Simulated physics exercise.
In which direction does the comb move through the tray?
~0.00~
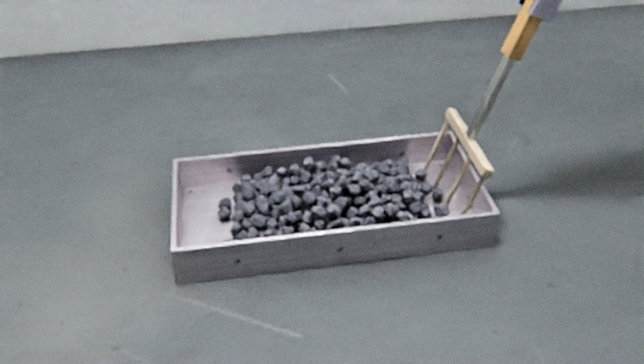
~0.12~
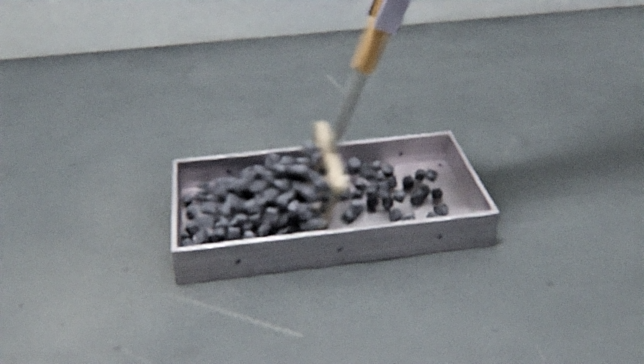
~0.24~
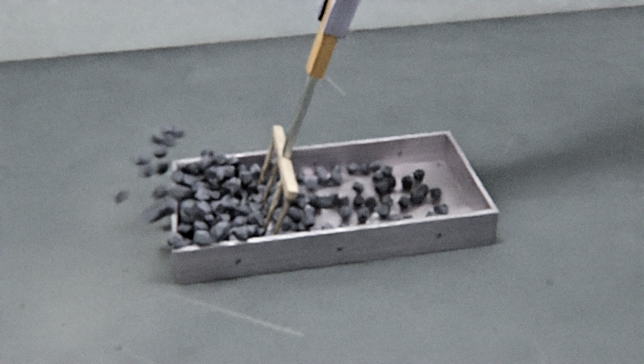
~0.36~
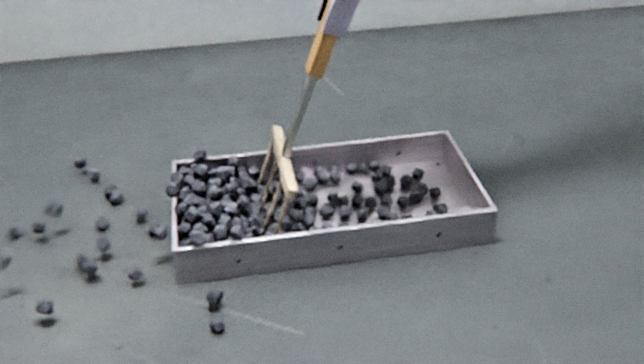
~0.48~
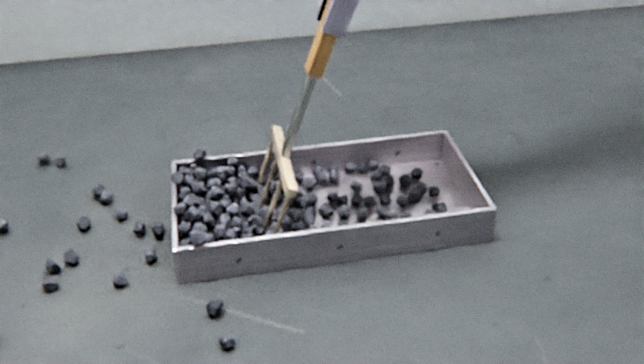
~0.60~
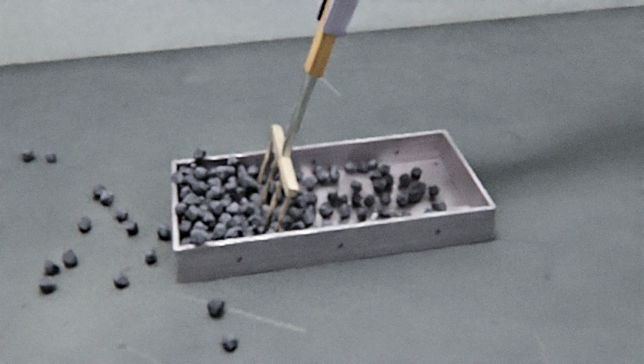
The comb moves to the left, starting near the right end of the tray and stopping short of the left wall.
